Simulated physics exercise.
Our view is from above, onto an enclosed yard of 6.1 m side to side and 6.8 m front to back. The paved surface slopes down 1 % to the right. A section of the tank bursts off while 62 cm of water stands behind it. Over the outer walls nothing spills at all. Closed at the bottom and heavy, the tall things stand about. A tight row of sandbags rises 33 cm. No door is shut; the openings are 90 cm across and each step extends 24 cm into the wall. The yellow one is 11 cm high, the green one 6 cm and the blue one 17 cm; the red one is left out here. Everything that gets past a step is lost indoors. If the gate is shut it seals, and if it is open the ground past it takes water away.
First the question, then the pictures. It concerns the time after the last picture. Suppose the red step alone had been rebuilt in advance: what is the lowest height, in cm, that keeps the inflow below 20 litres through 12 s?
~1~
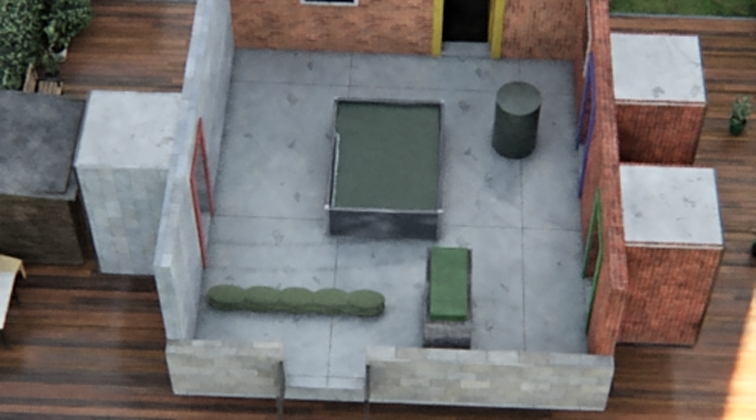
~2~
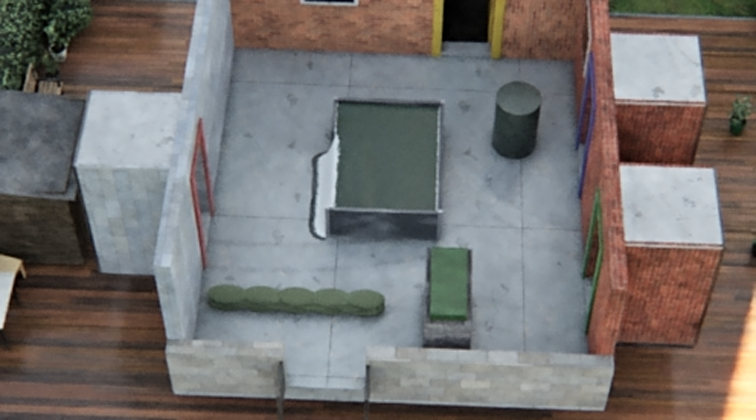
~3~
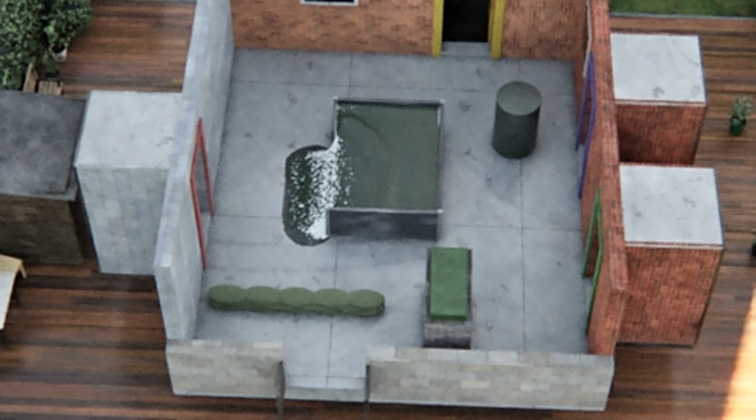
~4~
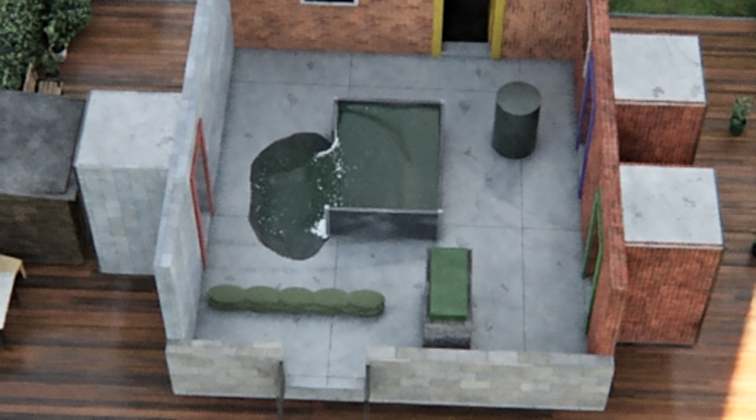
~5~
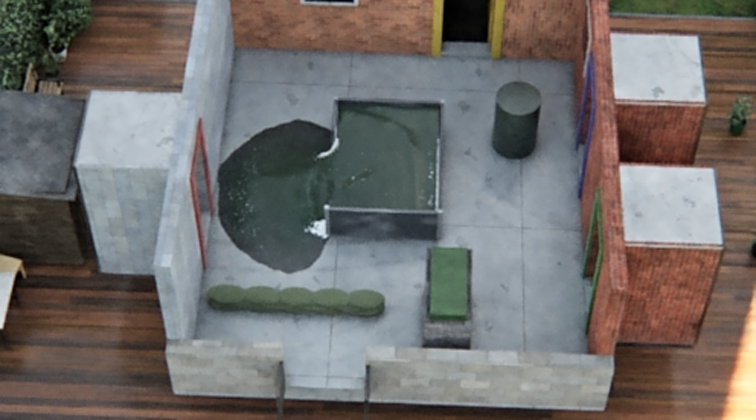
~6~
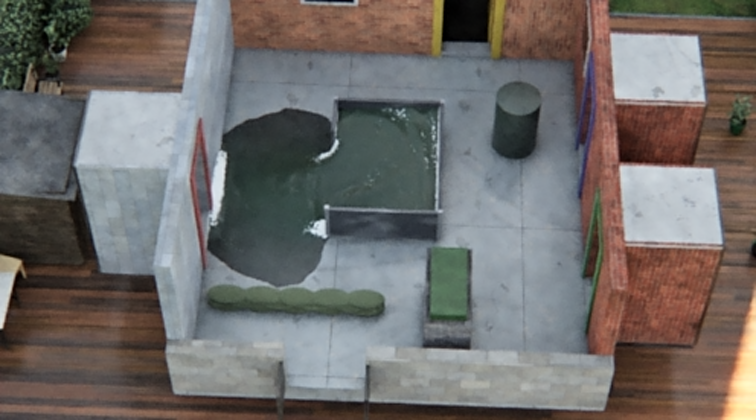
About 27 cm.
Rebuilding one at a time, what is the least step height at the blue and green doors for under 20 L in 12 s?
About 9.0 cm at blue and about 7.0 cm at green.
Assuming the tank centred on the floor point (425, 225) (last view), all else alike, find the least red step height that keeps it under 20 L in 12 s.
Then about 31 centimetres at the least.
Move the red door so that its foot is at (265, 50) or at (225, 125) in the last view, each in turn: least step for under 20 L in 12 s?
You'd want roughly 18 cm there first, then roughly 13.0 cm.
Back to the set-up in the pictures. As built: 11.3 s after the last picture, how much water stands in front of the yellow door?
About 10.0 cm.
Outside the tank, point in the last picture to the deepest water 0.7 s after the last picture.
Look close to (225, 202).
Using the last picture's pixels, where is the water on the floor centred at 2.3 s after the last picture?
(305, 197), roughly.
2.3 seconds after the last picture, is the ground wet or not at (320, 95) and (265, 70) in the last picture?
Taking them in turn, they come out submerged and submerged.
Then, 0.7 s after the last picture water covers 20 % of the floor, deepest (41 cm) near (225, 202); 32 cm at the red door, 12 litres in over its 18 cm step.
Then, 2.3 s after the last picture water covers 40 % of the floor, deepest (32 cm) near (224, 291); 23 cm at the red door, 87 litres in over its 18 cm step.
Then, 11.3 s after the last picture water covers 95 % of the floor, deepest (12 cm) near (581, 385); 3 cm at the red door, 96 litres in over its 18 cm step.
At the red door as built, the water peaked near 33 cm, 0.9 s after the last picture.
With a step of 23.5 cm, 40 litres would have come in within the 12 s; with 32 cm, 4 litres. So under 20 litres takes about 27 cm.
